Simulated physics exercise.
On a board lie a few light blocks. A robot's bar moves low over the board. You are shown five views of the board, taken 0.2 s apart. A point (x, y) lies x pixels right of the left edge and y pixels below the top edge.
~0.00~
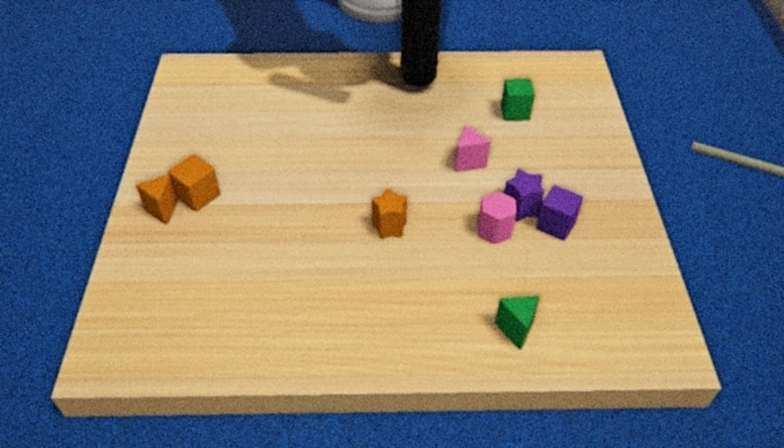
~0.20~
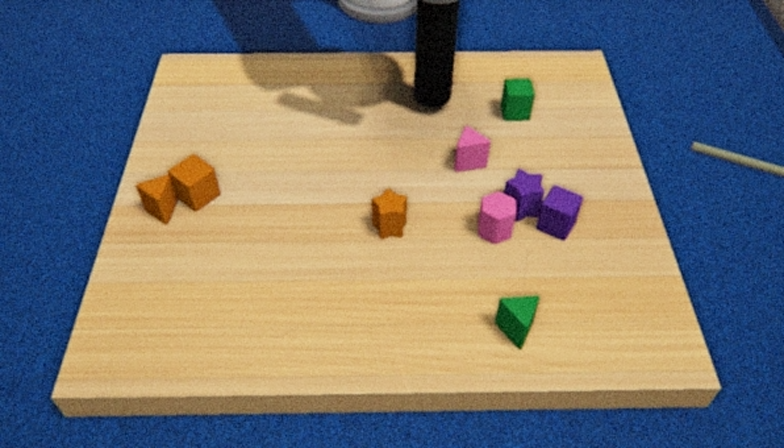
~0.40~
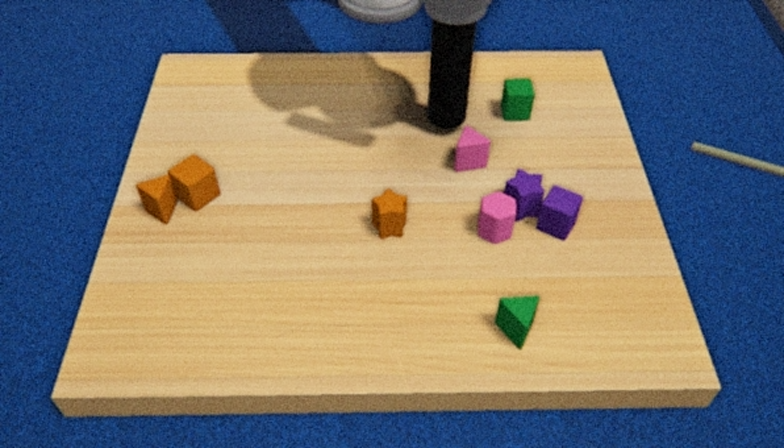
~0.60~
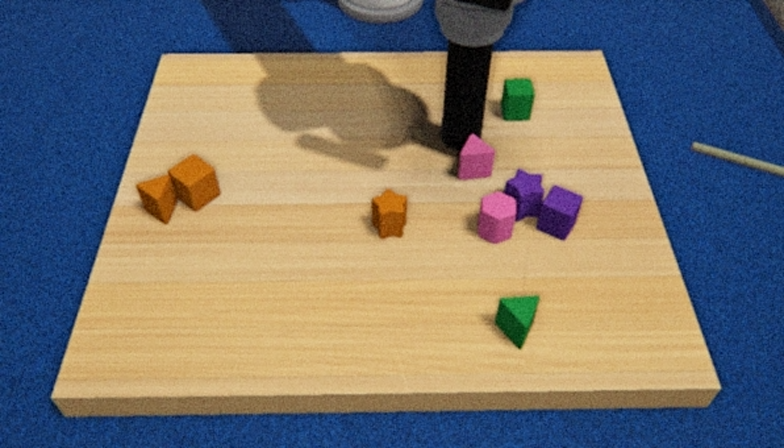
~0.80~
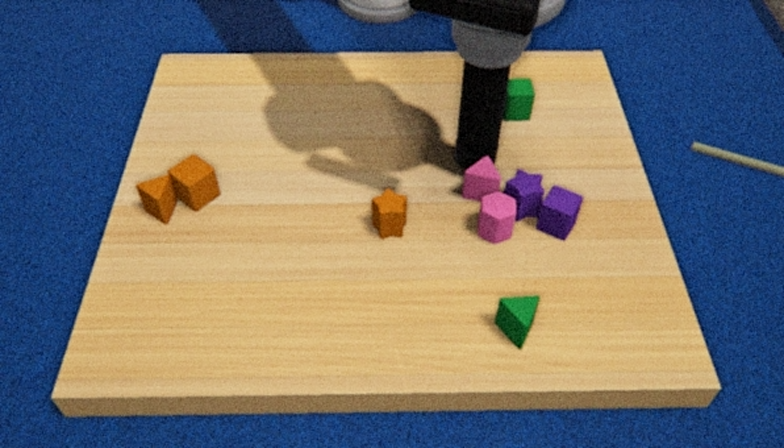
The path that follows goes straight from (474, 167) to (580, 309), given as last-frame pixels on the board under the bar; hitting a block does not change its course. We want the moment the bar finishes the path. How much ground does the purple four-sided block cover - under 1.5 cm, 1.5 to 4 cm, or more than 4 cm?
Its displacement is above 4 cm.
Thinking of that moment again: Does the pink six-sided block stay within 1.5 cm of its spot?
No.
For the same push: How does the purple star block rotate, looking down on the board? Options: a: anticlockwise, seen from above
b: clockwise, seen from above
(a)
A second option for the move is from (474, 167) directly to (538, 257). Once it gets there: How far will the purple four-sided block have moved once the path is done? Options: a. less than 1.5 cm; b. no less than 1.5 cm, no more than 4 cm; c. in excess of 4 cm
The correct letter is c.
What follows on the original path. One third of the way, bar at (509, 202); pink triangular piece at (486, 198), turned 100° clockwise; pink six-sided block at (501, 220), turned 30° anticlockwise; purple star block at (545, 201); purple four-sided block at (581, 209), turned 35° anticlockwise.
Two thirds of the way, bar at (545, 250); pink triangular piece at (485, 200), turned 105° clockwise; pink six-sided block at (502, 232); purple star block at (588, 249); purple four-sided block at (615, 228).
At the end, bar at (583, 301); pink triangular piece at (485, 200), turned 105° clockwise; pink six-sided block at (502, 232); purple star block at (629, 277), turned 50° anticlockwise; purple four-sided block at (617, 230), turned 140° anticlockwise.
